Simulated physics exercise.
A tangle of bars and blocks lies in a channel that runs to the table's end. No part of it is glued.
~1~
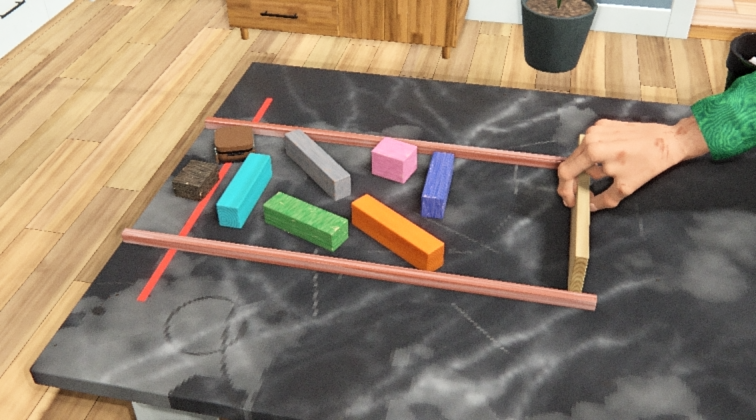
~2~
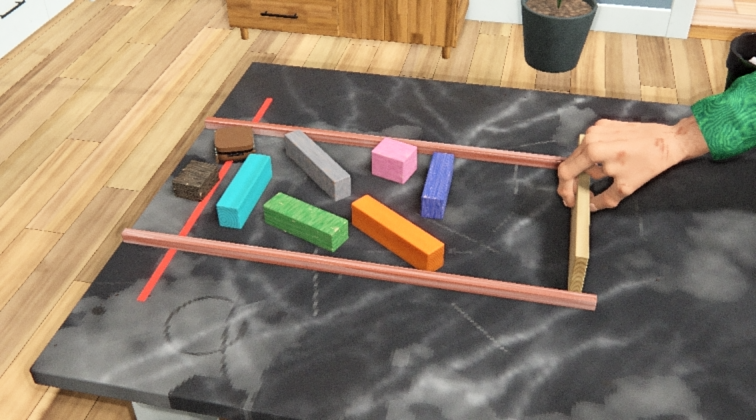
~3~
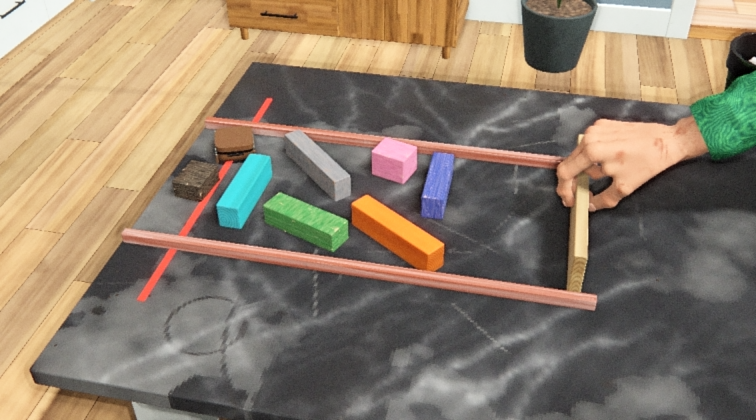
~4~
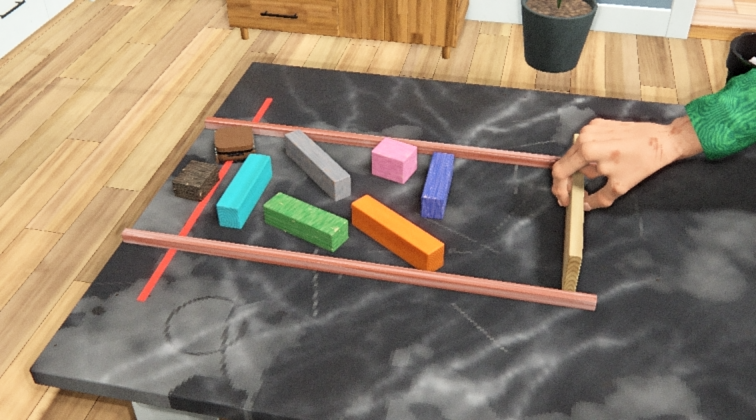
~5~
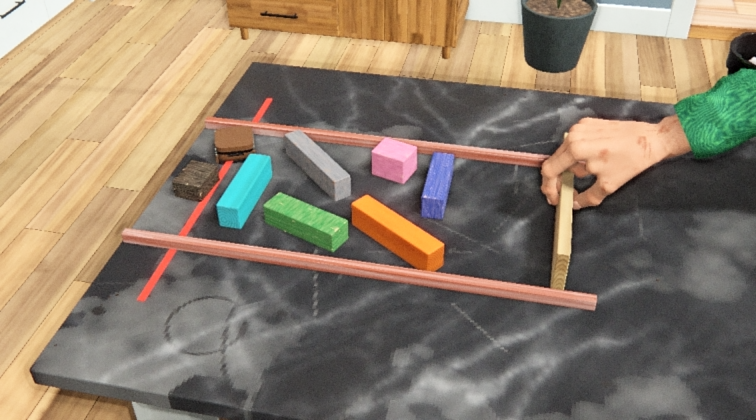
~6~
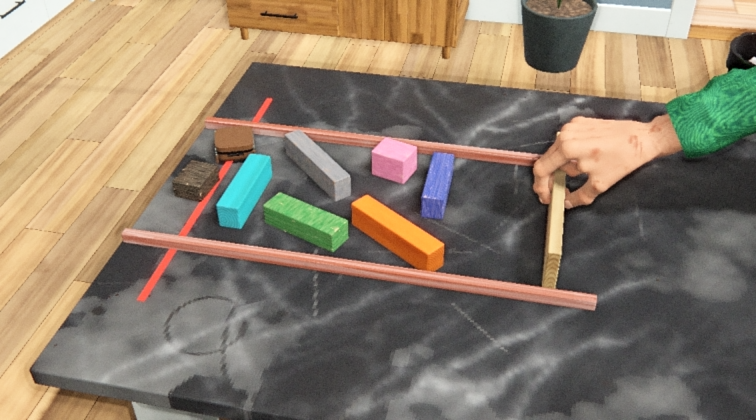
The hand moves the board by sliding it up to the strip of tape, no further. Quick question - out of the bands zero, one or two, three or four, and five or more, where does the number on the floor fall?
The band is three or four.
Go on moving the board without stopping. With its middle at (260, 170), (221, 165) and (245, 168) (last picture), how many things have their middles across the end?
1, 4 and 2.
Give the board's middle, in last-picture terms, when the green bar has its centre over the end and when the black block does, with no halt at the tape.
The green bar puts it at (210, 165), the black block at (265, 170).
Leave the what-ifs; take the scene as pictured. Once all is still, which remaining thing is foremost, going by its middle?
It's the green bar that is foremost.
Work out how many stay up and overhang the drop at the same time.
As for overhanging, the count is 2.
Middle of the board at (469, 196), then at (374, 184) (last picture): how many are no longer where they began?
The number moved is 0 and then 5.
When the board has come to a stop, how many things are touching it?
2 are in contact with it.
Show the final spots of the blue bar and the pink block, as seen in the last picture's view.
The blue bar settles near (215, 157); as for the pink block, near (207, 129).
Soon after, none off yet; black block at rest near (197, 181); brown case at rest near (235, 145); turquoise stick at rest near (246, 190).
In the end, the number that fall off is three or four; gone, grey bar, turquoise stick, brown case and black block.
